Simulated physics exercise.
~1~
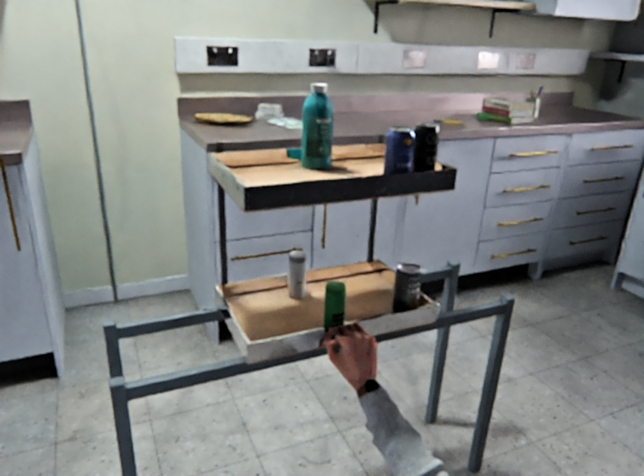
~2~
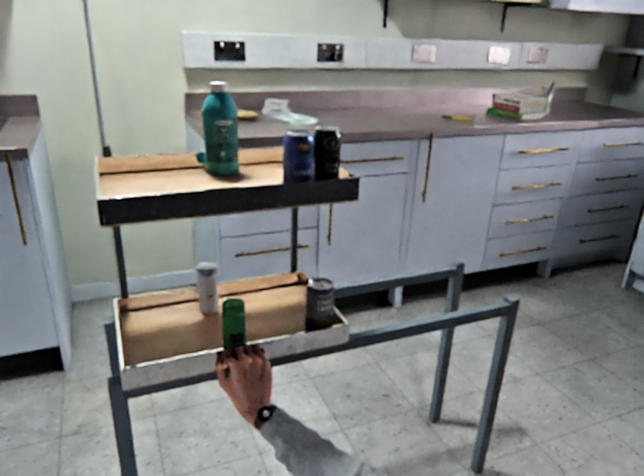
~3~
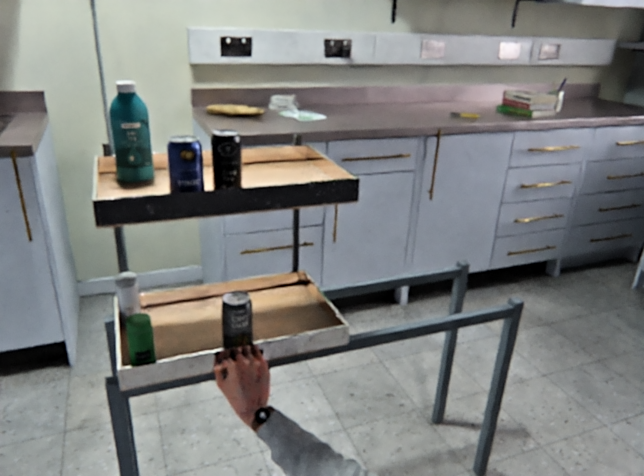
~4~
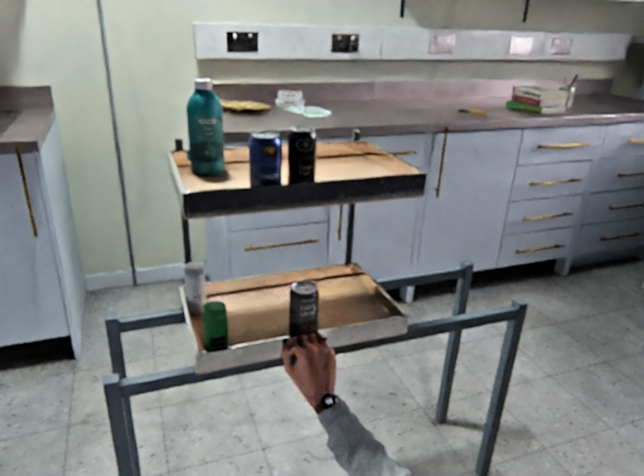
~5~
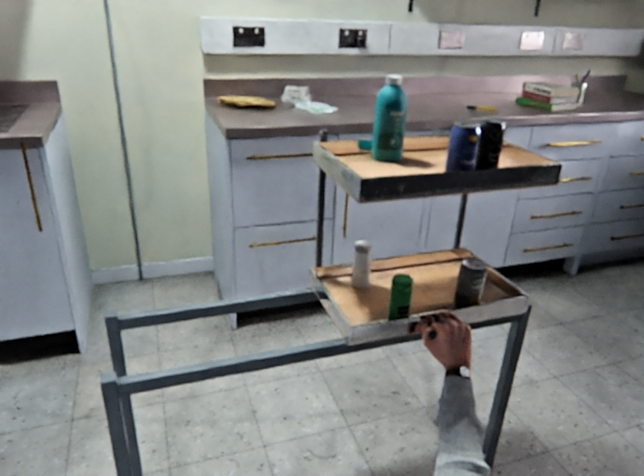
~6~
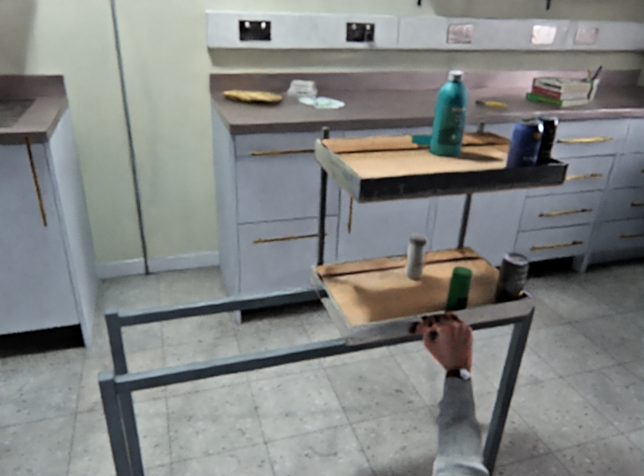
A two-tier shelf holding a turquoise bottle, cans and small containers slid left along a metal frame as a hand gripped it, and the items shifted left; then it travelled right to the other end, where they slid rightward and finished still standing.
